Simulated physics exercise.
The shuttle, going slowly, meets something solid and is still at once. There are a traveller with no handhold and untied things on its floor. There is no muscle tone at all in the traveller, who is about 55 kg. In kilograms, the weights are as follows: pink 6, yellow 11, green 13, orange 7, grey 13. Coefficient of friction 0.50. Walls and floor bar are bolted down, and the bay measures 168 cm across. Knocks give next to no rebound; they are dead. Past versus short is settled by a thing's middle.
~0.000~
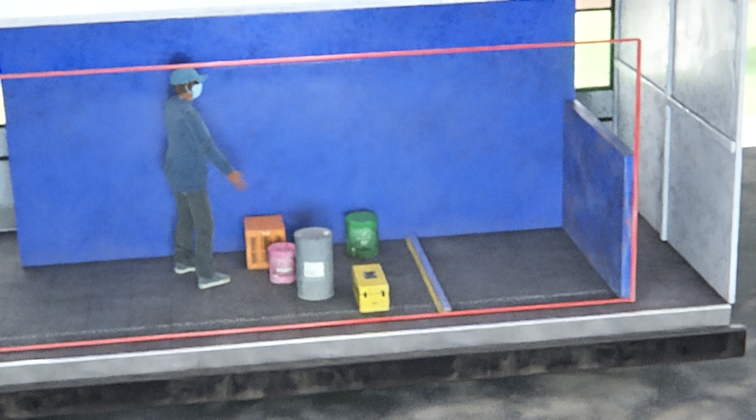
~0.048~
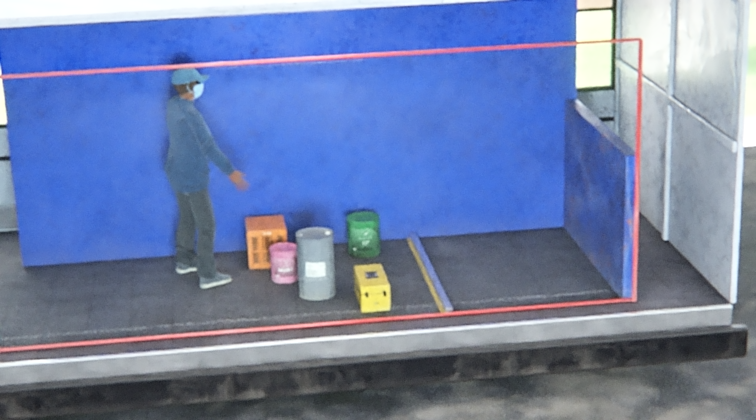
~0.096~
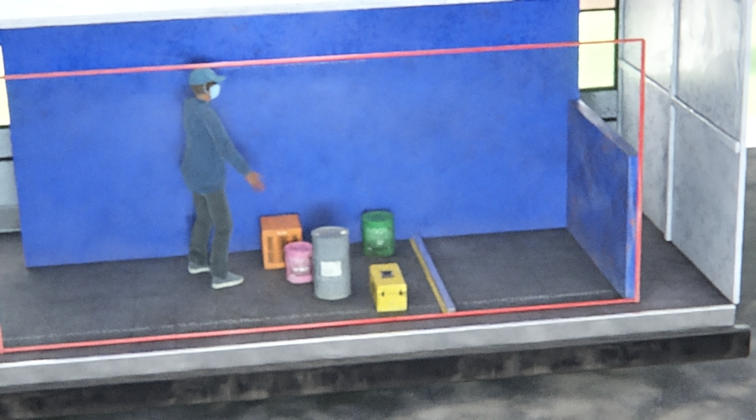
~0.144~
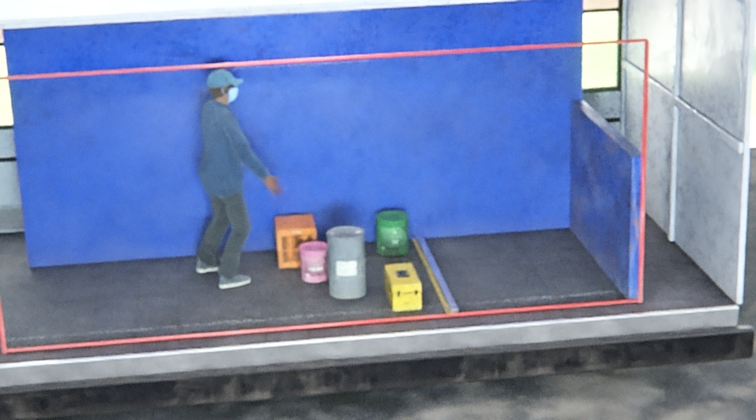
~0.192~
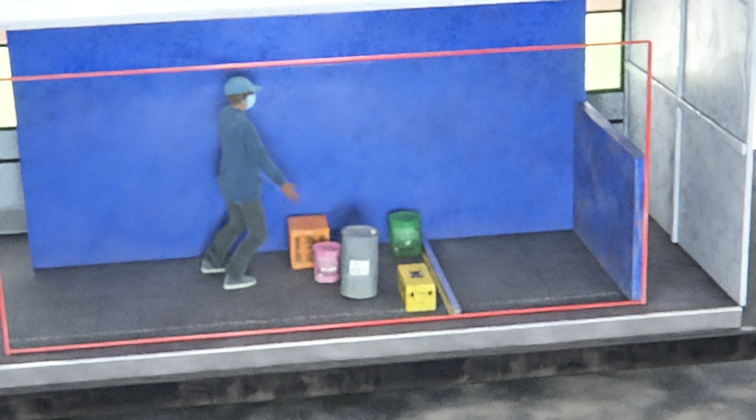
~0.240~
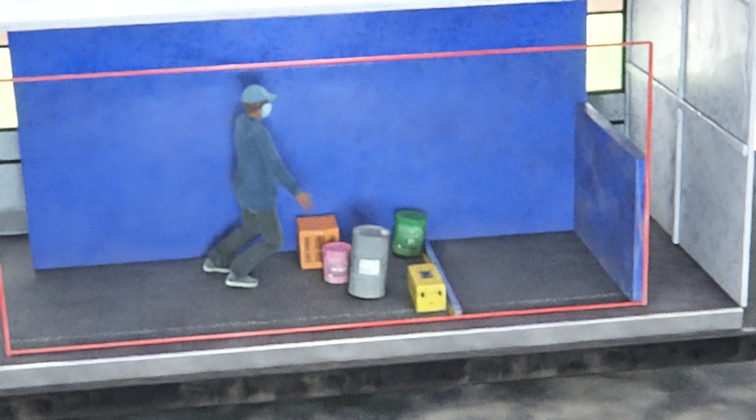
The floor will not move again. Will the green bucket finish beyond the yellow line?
No.
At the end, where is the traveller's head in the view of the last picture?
I'd say about pixel (412, 209).
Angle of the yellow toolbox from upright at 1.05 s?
Close to 0 degrees off upright.
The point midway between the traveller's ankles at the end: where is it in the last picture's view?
The midpoint ends up close to (275, 252).
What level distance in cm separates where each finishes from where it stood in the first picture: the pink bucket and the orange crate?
The pink bucket has moved 60 and the orange crate 70.
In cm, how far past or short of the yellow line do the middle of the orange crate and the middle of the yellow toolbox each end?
So the orange crate stops 50 cm short, while the yellow toolbox stops 10 cm short.
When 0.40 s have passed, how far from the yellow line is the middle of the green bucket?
About 10 cm short of it.
After 0.40 s the green bucket is 10 cm short of the yellow line, tilted 20°, near (413, 231) in the last picture's view.
After 0.65 s the green bucket is 16 cm short of the yellow line, tilted 0°, near (405, 236) in the last picture's view; the grey drum 34 cm short of the yellow line, tilted 40°.
After 1.05 s the green bucket is 14 cm short of the yellow line, tilted 0°, near (408, 235) in the last picture's view; the grey drum 34 cm short of the yellow line, tilted 45°.
After 2.5 s, pink bucket stops short of the yellow line; yellow toolbox stops short of the yellow line; green bucket stops short of the yellow line; orange crate stops short of the yellow line; traveller's hips stop short of the yellow line; traveller's head stops short of the yellow line.
